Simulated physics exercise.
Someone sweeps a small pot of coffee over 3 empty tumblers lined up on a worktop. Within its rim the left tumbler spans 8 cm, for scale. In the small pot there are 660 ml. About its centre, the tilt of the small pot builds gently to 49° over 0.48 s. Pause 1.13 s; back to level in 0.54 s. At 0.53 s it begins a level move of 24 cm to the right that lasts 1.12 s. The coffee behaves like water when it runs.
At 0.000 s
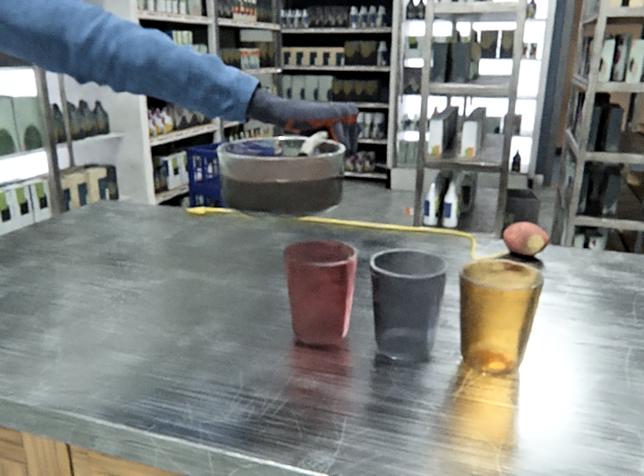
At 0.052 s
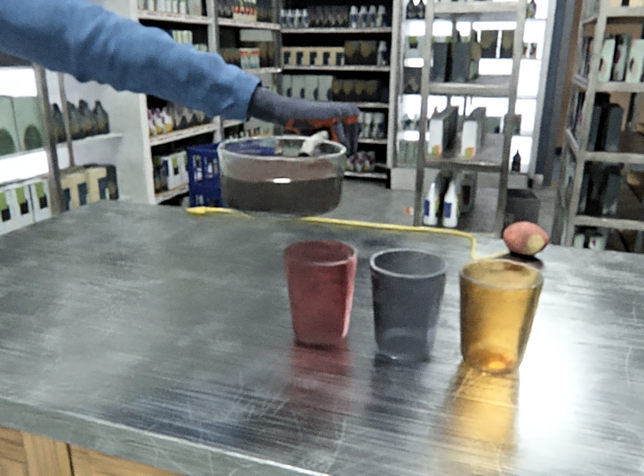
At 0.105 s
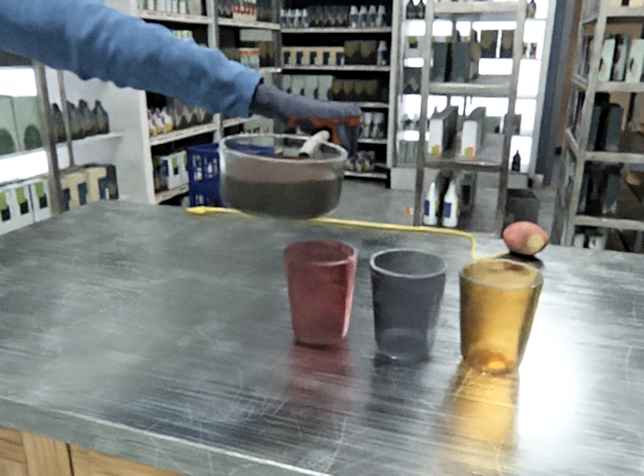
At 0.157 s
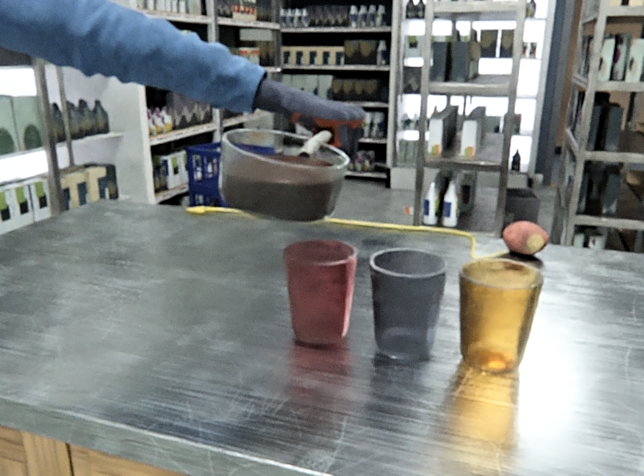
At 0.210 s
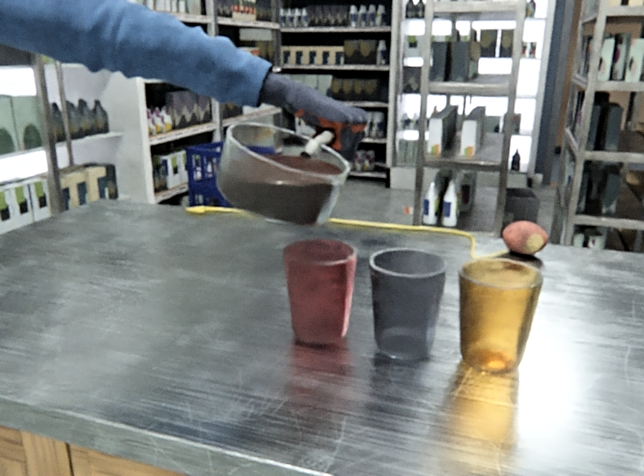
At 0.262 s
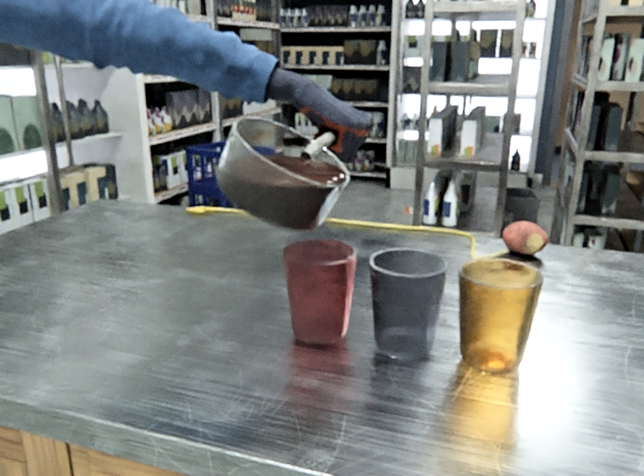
A gloved hand on a blue-sleeved arm, reaching in from the left, holds a clear-sided small pot of dark coffee, which first stays nearly level and then tilts steadily down to the right. Below and to the right, three tumblers, red, dark grey and amber, stand in a row on a scratched grey worktop, near a reddish roundish object and yellow cord. The still camera looks slightly down across a shelf-lined storeroom.
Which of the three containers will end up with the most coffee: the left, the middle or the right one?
The middle one.
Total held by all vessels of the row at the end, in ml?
Adding them up, it comes to close to 260 ml.
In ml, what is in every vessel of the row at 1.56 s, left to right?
0, 210, 50 ml.
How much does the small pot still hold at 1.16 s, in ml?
About 270 ml.
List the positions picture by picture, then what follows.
In the first frame, it leans 0°; its right rim is at (341, 153); the coffee meets the walls at (231, 164) and (340, 172); the left tumbler's rim runs from (288, 249) to (355, 258); the middle tumbler's rim runs from (372, 260) to (447, 269); the right tumbler's rim runs from (460, 270) to (543, 280).
In the second frame, it leans 1°; its right rim is at (342, 154); the coffee meets the walls at (231, 163) and (340, 172).
In the third frame, it leans 6°; its right rim is at (343, 159); the coffee meets the walls at (232, 162) and (341, 173).
In the fourth frame, it leans 12°; its right rim is at (345, 166); the coffee meets the walls at (232, 160) and (342, 174).
In the fifth frame, it leans 20°; its right rim is at (345, 175); the coffee meets the walls at (231, 160) and (343, 175).
In the sixth frame, it leans 28°; its right rim is at (345, 185); the coffee meets the walls at (230, 158) and (349, 177).
Then, 0.78 s in, the tilt is 49° and from the left they hold 0 ml, 170 ml, 0 ml, the small pot 345 ml, and 115 ml is on the worktop.
Then, 1.16 s in, the tilt is 49° and from the left they hold 0 ml, 210 ml, 20 ml, the small pot 270 ml, and 130 ml is on the worktop.
Then, 1.56 s in, the tilt is 49° and from the left they hold 0 ml, 210 ml, 45 ml, the small pot 210 ml, and 160 ml is on the worktop.
Then, 1.99 s in, the tilt is 10° and from the left they hold 0 ml, 210 ml, 45 ml, the small pot 195 ml, and 205 ml is on the worktop.
Finally, from the left they hold 0 ml, 210 ml, 45 ml, the small pot 195 ml, and 205 ml is on the worktop.
